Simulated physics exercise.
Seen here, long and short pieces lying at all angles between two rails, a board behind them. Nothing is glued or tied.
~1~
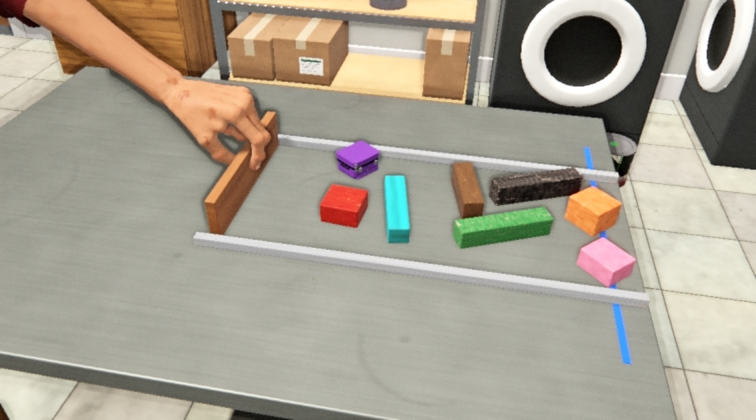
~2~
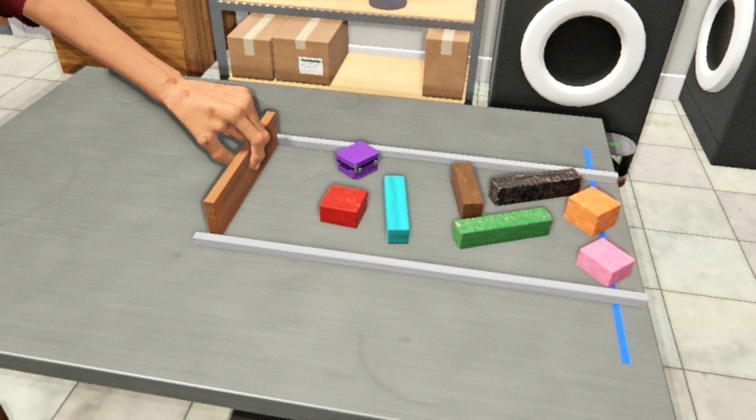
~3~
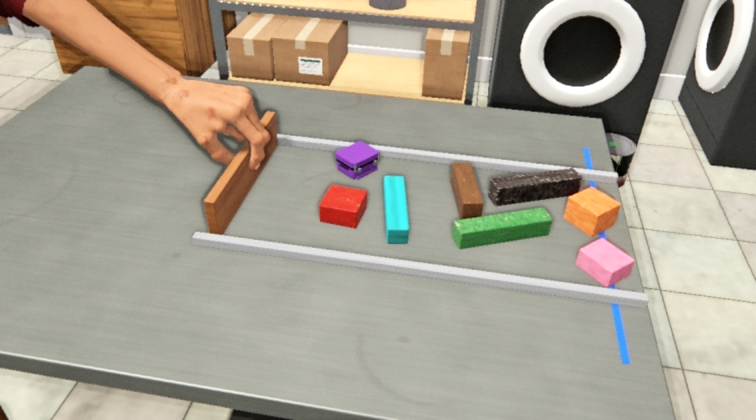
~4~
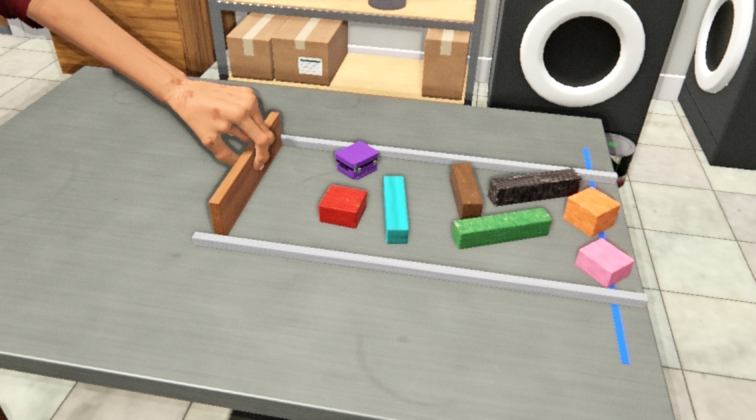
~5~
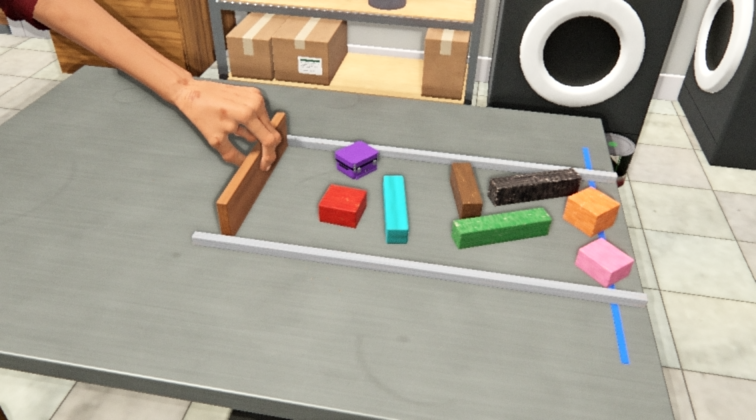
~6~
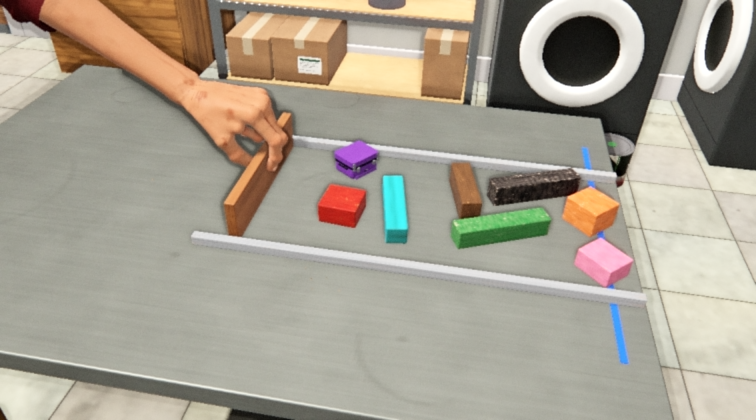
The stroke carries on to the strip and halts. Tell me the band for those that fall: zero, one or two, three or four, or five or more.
The number that fall off is five or more.
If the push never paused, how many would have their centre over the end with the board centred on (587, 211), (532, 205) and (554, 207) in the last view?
Past the end: 6, 3 and 4.
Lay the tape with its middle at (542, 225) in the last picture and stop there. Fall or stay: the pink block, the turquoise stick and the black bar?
The pink block is lost, the turquoise stick is kept, the black bar falls.
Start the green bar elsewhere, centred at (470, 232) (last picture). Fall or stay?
Then it tumbles off.
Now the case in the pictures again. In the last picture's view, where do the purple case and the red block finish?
The purple case at (610, 187), the red block at (626, 243).
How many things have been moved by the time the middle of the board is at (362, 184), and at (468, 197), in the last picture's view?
3 and 7.
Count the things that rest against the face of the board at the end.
It touches 2.
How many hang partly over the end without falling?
That would be 2.
Soon after, none off yet; pink block at rest near (603, 262); orange block at rest near (591, 211); black bar at rest near (534, 186).
Then, none off yet; pink block at rest near (603, 262); orange block moved about its own width near (612, 207); black bar moved a little near (567, 185).
Further on, one off so far; pink block tipped well over near (664, 299); orange block on its side near (640, 258); black bar tipped well over near (634, 183).
At rest, the number that fall off is five or more; fallen, turquoise stick, brown bar, green bar, black bar, orange block and pink block.
